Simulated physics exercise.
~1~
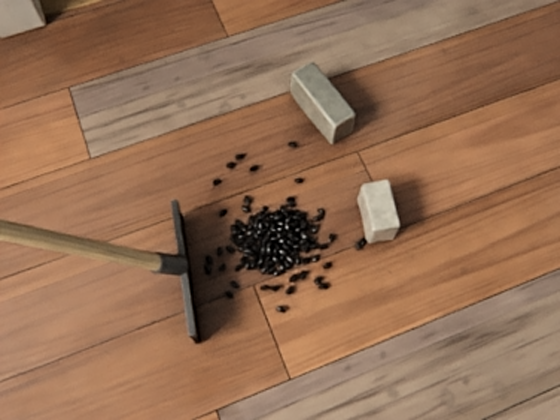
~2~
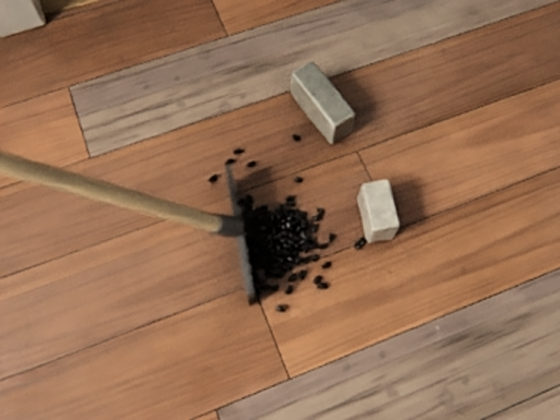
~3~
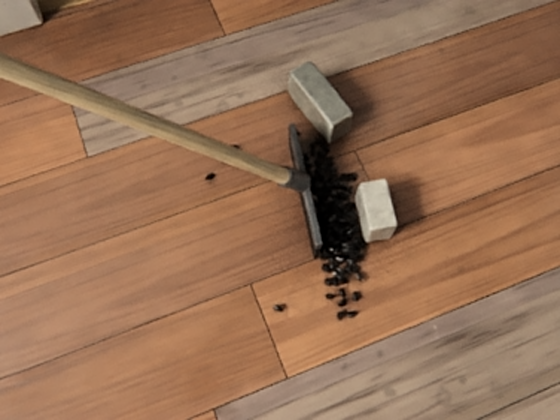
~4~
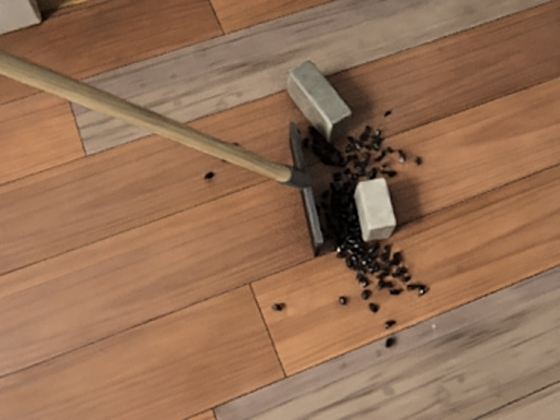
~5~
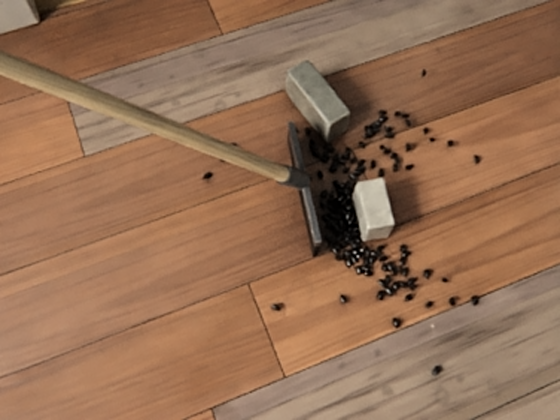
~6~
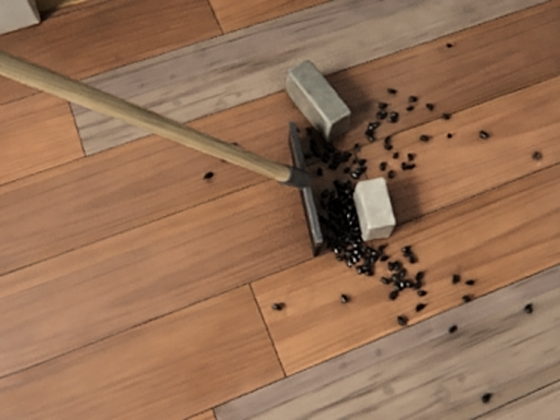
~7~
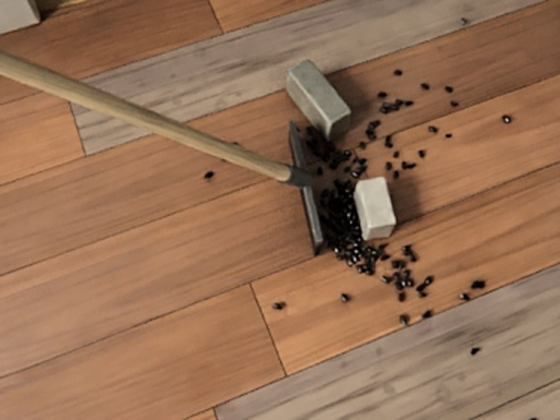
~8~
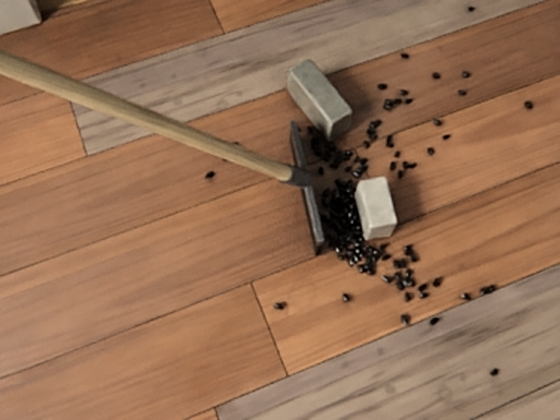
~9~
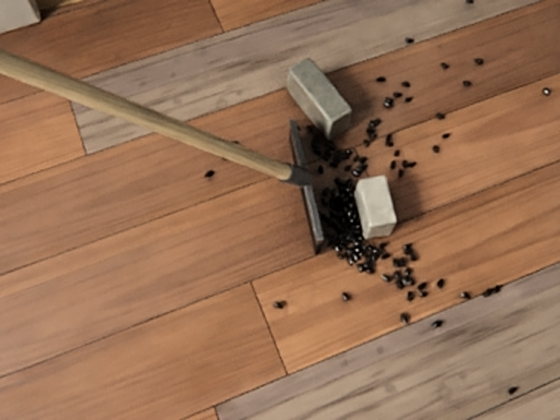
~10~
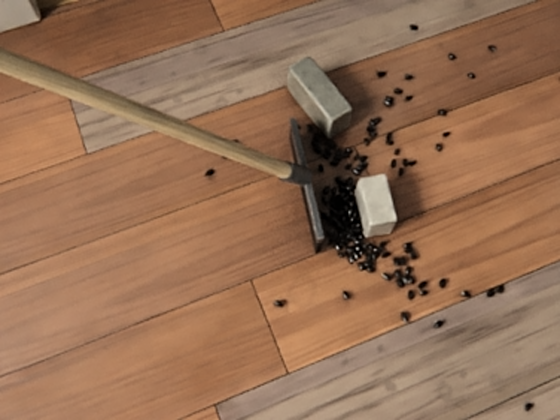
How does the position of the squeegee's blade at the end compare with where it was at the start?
At the start the blade is to the left of the bean pile, clear of the blocks. By the end it is further right and higher up in view, stopped right beside the two blocks.
